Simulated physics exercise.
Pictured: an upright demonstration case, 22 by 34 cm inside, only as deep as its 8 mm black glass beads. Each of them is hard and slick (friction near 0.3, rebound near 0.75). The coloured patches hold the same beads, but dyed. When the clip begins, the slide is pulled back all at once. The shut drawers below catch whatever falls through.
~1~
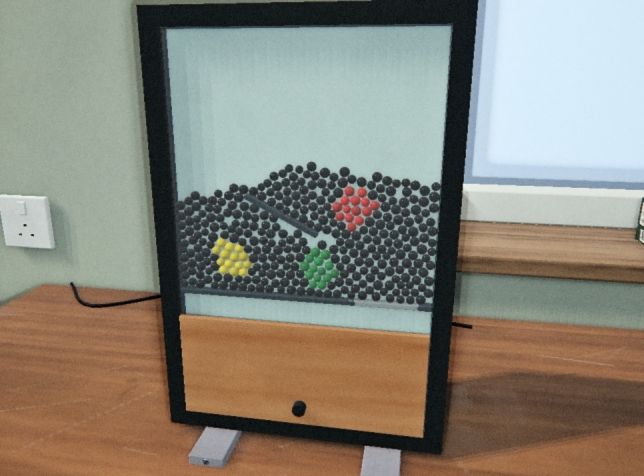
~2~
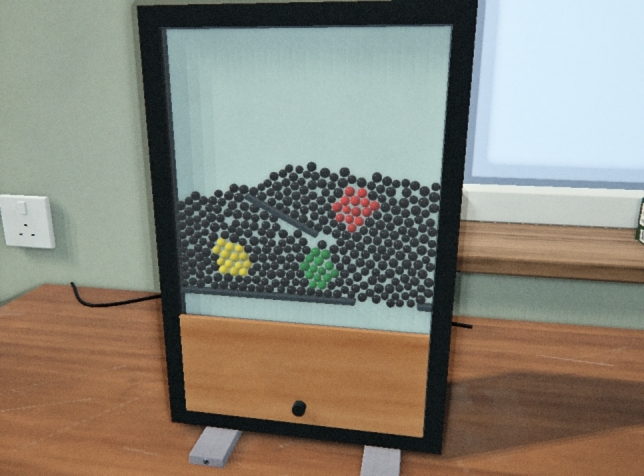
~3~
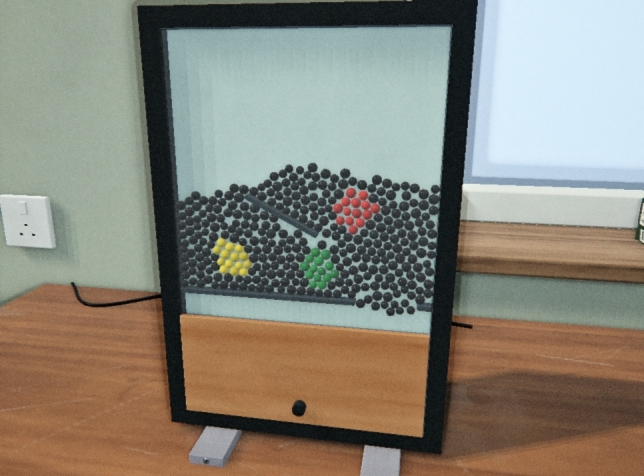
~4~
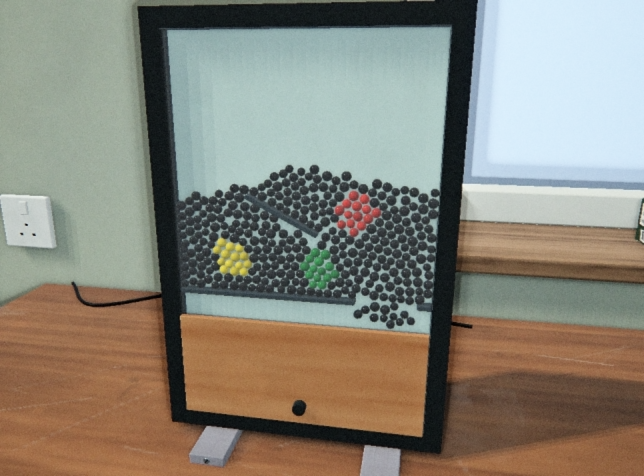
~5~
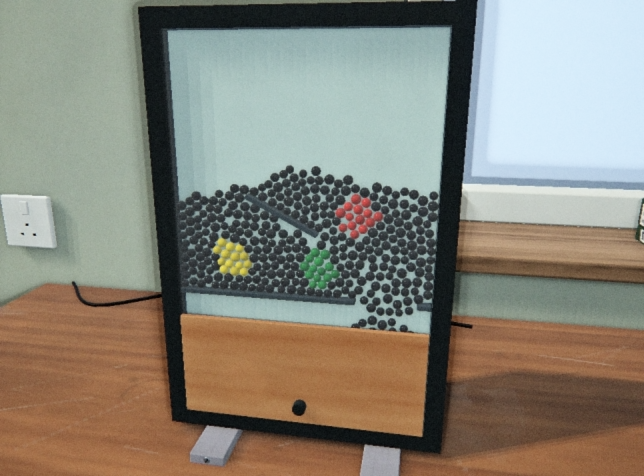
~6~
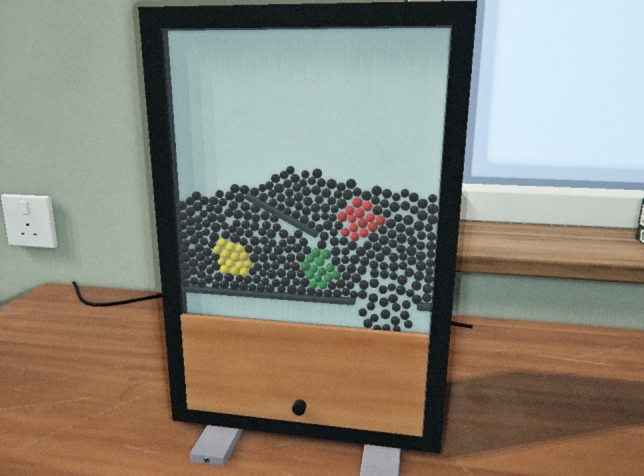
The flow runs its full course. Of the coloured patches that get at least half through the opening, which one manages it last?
Green.
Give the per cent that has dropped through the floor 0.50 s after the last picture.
My estimate is some 55 per cent.
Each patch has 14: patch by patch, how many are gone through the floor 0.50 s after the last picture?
Tally by patch: Red = 14, green = 4, yellow = 0.
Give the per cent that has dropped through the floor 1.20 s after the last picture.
I'd put it at some 70 per cent.
Then, 0.15 s after the last picture, 25 % are out; out of 14, red 0, green 0, yellow 0.
Then, 0.50 s after the last picture, 55 % are out; out of 14, red 14, green 3, yellow 0.
Then, 1.20 s after the last picture, 70 % are out; out of 14, red 14, green 14, yellow 0.
At rest 3.3 s after the last picture, 80 % are out; out of 14, red 14, green 14, yellow 1; half out at red 0.23 s, green 0.66 s, yellow never.
